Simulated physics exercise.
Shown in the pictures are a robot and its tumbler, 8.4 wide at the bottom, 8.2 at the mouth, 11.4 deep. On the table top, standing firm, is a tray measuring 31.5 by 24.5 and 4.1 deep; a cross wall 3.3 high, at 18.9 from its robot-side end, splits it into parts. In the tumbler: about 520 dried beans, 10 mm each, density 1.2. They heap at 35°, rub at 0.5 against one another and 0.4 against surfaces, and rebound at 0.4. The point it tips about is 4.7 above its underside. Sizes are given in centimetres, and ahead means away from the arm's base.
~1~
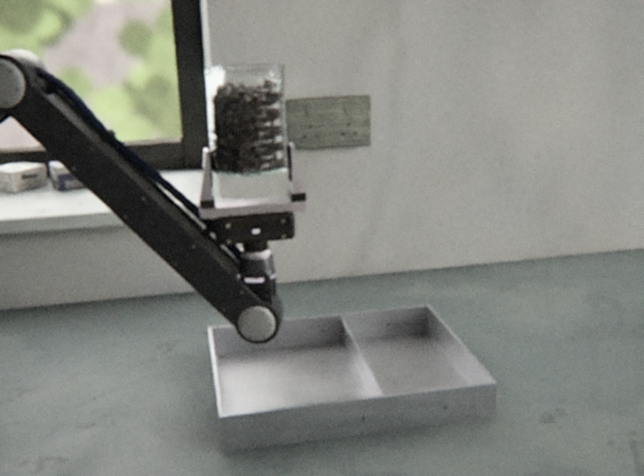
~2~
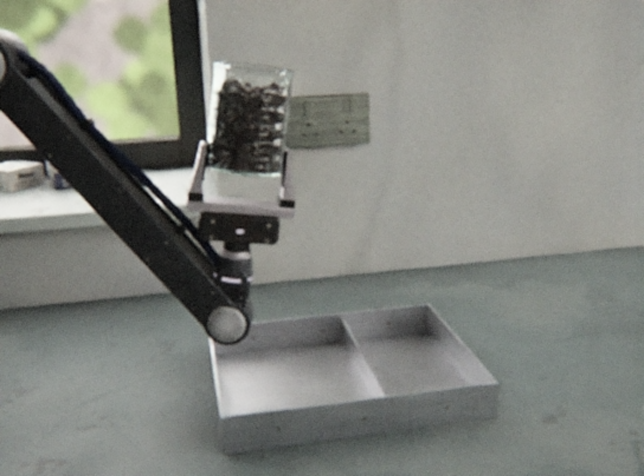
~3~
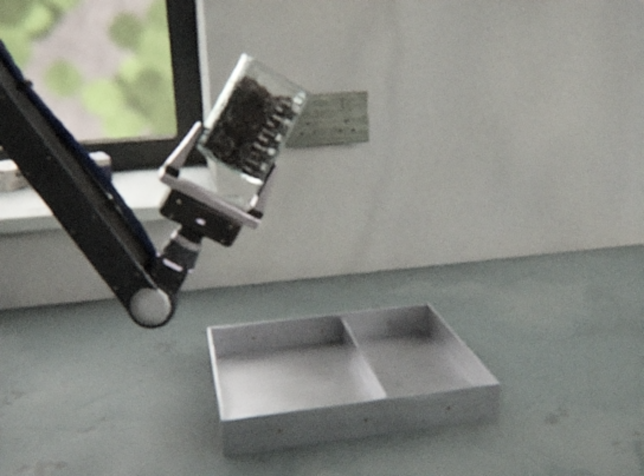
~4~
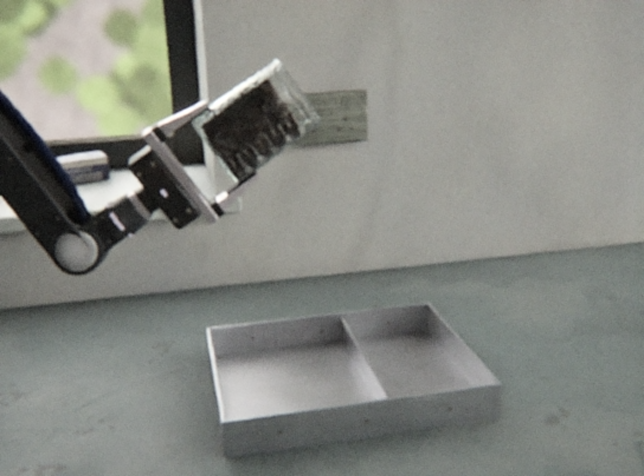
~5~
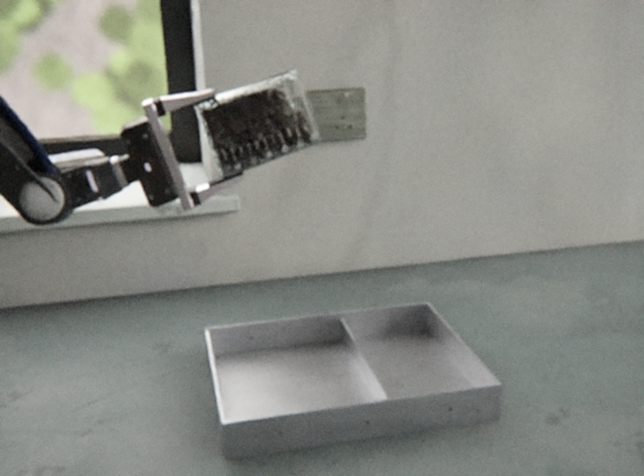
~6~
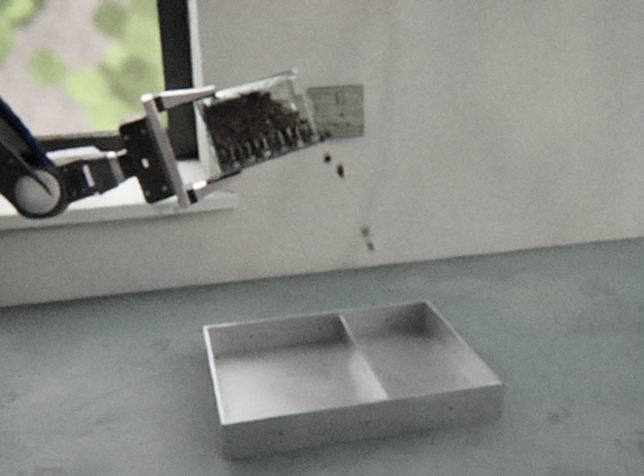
To begin with, a robot arm holds a clear tumbler of dark beans upright above a divided grey tray on a table. The arm swings its lower joint left and up, tilting the tumbler steadily to the right until it lies nearly on its side, and a few beans drop from its mouth.
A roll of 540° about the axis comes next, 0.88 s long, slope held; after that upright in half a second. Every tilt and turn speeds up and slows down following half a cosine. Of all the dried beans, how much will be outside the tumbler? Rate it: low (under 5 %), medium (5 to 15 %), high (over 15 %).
Rating: Medium.
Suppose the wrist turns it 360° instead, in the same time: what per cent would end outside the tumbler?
In that case it would be around 10 percent.
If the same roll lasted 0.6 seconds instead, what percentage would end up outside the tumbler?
With that change you'd see near 5 per cent.
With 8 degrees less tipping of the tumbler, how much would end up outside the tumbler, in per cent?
In that case I'd say some 5 per cent.
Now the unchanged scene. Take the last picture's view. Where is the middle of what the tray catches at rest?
It's centred about (397, 368).
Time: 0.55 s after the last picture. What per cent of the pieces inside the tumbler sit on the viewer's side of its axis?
45 %.
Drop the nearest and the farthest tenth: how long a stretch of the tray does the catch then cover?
I'd put it at around 18 cm.
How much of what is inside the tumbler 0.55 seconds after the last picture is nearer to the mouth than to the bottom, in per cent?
My estimate is some 40 per cent.
Then, 0.55 s after the last picture, tipped 76°, highest piece 39 above the table; 496 in the tumbler, 11 in the far-side part, 6 in the robot-side part, 11 in flight or on a rim.
Then, 1.10 s after the last picture, tipped 44°, highest piece 38 above the table; 470 in the tumbler, 30 in the far-side part, 19 in the robot-side part, 5 in flight or on a rim.
Then, 1.58 s after the last picture, upright, highest piece 40 above the table; 469 in the tumbler, 34 in the far-side part, 21 in the robot-side part.
Then, 2.28 s after the last picture, upright, highest piece 40 above the table; 469 in the tumbler, 34 in the far-side part, 21 in the robot-side part.
Final count, 469 in the tumbler, 34 in the far-side part, 21 in the robot-side part. That is 10 % outside the tumbler.
